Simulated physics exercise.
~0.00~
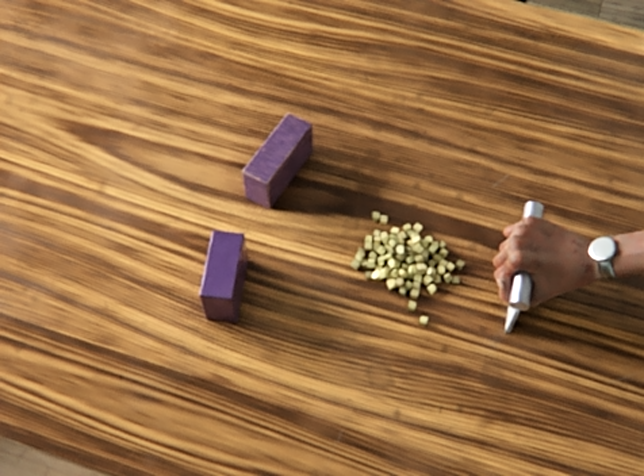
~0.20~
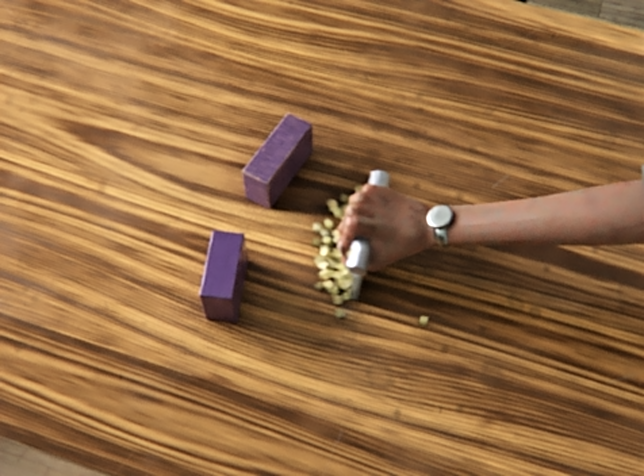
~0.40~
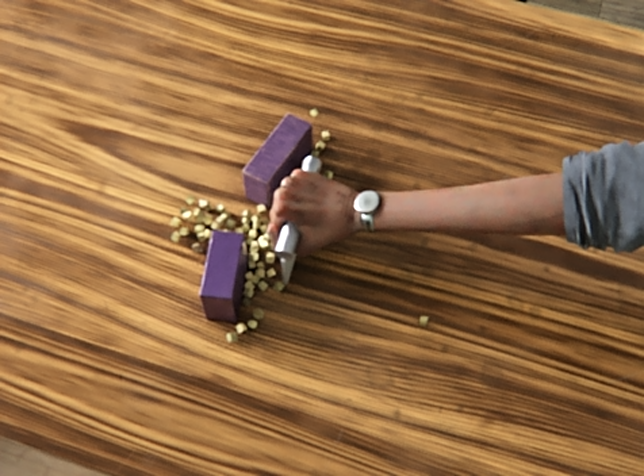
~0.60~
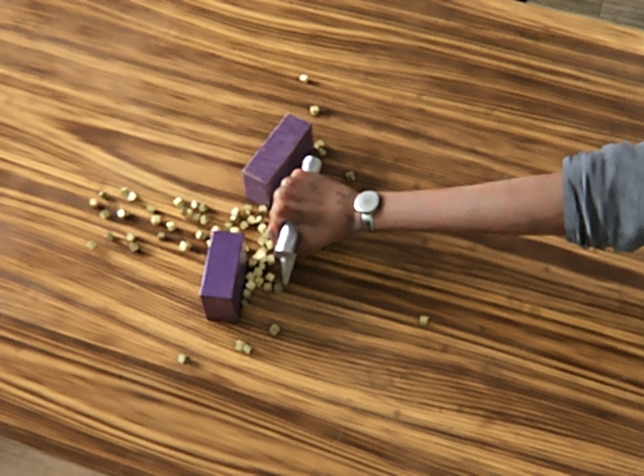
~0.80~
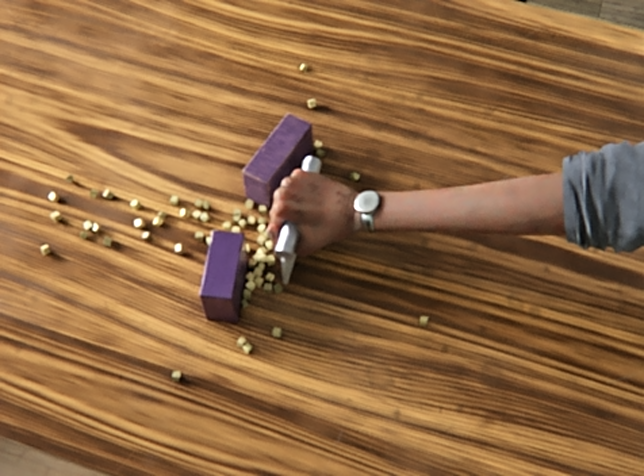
A hand wearing a silver watch grips a pale metallic scraper at the right of a striped brown wooden table, seen from above. To its left lies a pile of small yellowish potato cubes, and beyond them stand two purple blocks with a gap between them. The hand pushes the scraper left, sweeping the pile toward the blocks and leaving one cube behind. The scraper halts at the blocks as many cubes spill through the gap and a few scatter around the outer sides. The loose cubes spread farther left and settle, while many remain held against the blocks.
